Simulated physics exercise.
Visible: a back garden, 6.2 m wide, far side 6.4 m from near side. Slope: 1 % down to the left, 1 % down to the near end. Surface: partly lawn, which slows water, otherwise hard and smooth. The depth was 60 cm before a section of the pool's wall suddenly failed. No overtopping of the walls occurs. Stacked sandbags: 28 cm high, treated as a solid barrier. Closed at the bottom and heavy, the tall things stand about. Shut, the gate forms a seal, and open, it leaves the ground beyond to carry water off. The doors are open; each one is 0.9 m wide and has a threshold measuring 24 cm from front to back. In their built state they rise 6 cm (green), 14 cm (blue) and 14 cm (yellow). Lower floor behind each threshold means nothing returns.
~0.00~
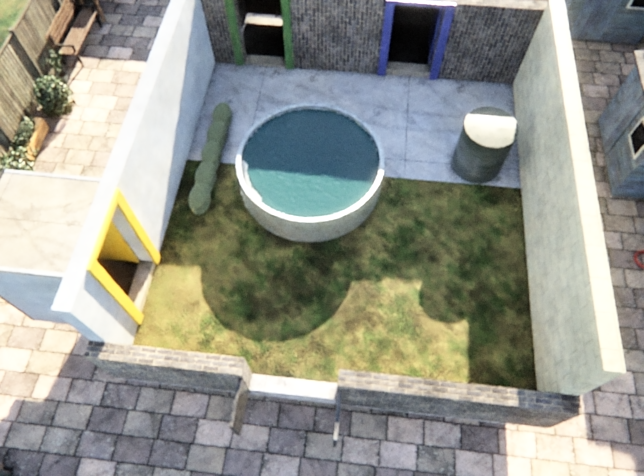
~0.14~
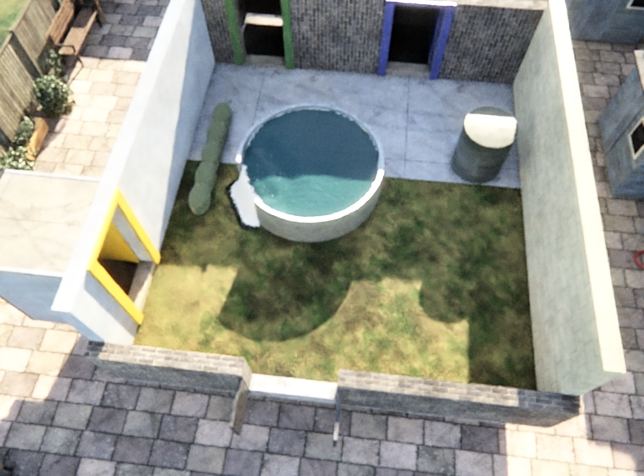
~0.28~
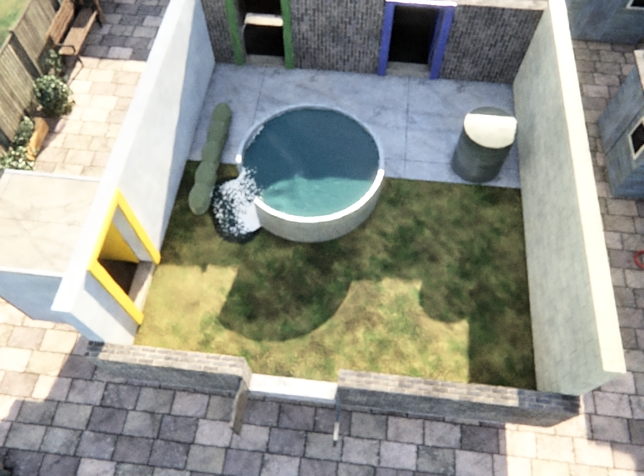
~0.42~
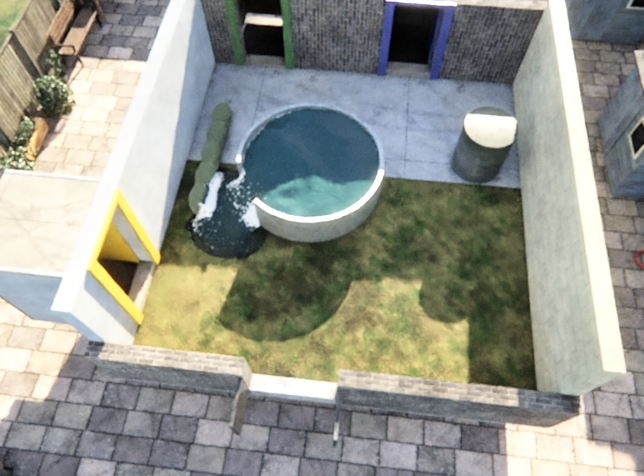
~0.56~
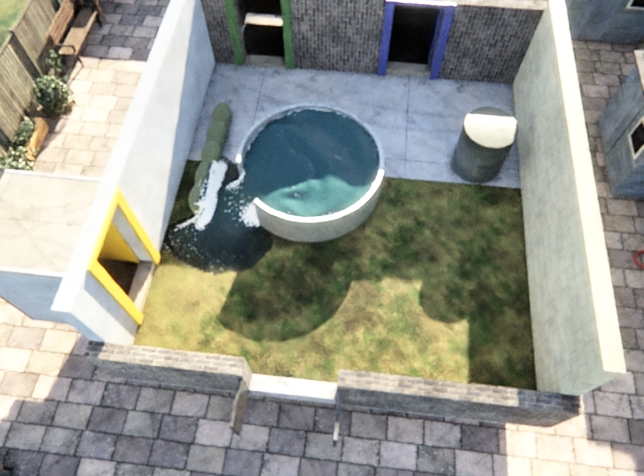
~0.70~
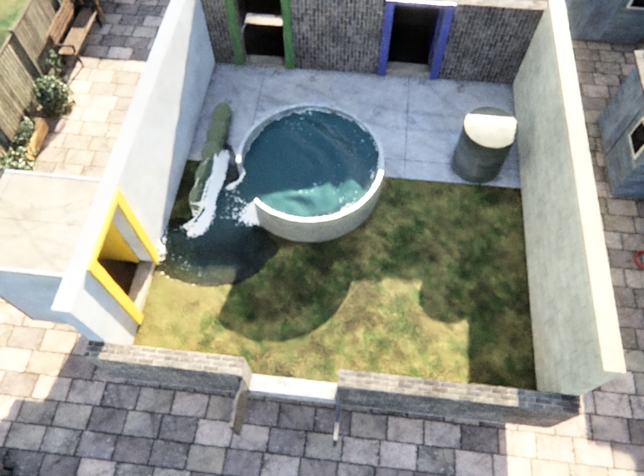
Water in a round pool in a walled garden lies still, then breaks out through the left side of the rim. It splashes onto the grass beside a long green barrier, foams along it, and spreads as a widening dark sheet toward the yellow doorway, with dry grass still between them.
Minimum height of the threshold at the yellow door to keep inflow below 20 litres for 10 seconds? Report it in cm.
Minimum: Approx. 19 cm.
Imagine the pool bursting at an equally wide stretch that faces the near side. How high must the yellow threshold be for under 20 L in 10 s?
About 9.5 cm.
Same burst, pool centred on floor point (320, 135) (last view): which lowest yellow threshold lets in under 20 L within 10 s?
A minimum of about 11.0 cm.
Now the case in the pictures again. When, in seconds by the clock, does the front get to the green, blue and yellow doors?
Green at 2.2 s, blue at 5.0 s and yellow at 0.9 s.
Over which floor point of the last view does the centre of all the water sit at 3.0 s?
Centre of mass: About (267, 213) px.
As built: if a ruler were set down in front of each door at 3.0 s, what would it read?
Green 11, blue 0, yellow 20 cm.
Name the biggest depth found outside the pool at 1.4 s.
About 44 cm at most.
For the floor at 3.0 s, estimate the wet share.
Wet share: Around 35 %.
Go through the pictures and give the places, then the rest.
Still water, 60 cm deep, in the pool at (310, 161); the yellow door at (129, 263) is dry, in the first picture.
The front is at (231, 193), 0.3 m from the gap at (248, 197); 0.2 m2 of floor is wet, 60 cm left at the back, in the second picture.
The gap is at (248, 198), the front 0.7 m out at (211, 205); the back of the pool holds 60 cm, in the third picture.
Water pours out at (248, 198) and has run 1.1 m, to (196, 237); about 9 cm deep outside, 60 cm at the back, in the fourth picture.
The gap is at (248, 198), the front 1.5 m out at (170, 243); the back of the pool holds 60 cm, in the fifth picture.
The front is at (157, 265), 1.9 m from the gap at (248, 197); 2.7 m2 of floor is wet, 58 cm left at the back; the yellow door at (129, 263), 2.3 m from the gap, is still 0.4 m from the nearest water, in the sixth picture.
After 1.4 s water covers 20 % of the floor, deepest (44 cm) near (214, 205); 20 cm at the yellow door, 1 litre in over its 14 cm threshold.
After 3.0 s water covers 35 % of the floor, deepest (32 cm) near (129, 359); 20 cm at the yellow door, 24 litres in over its 14 cm threshold.
After 10.0 s water covers 90 % of the floor, deepest (14 cm) near (129, 359); 13 cm at the yellow door, 73 litres in over its 14 cm threshold.
At the yellow door as built, the water arrived by 0.9 s and peaked near 21 cm at 4.0 s.
Run again over the same 10 s with other heights there, 39 litres in over 16.5 cm, 5 litres over 22 cm. The limit of 20 litres is kept from about 19 cm up.
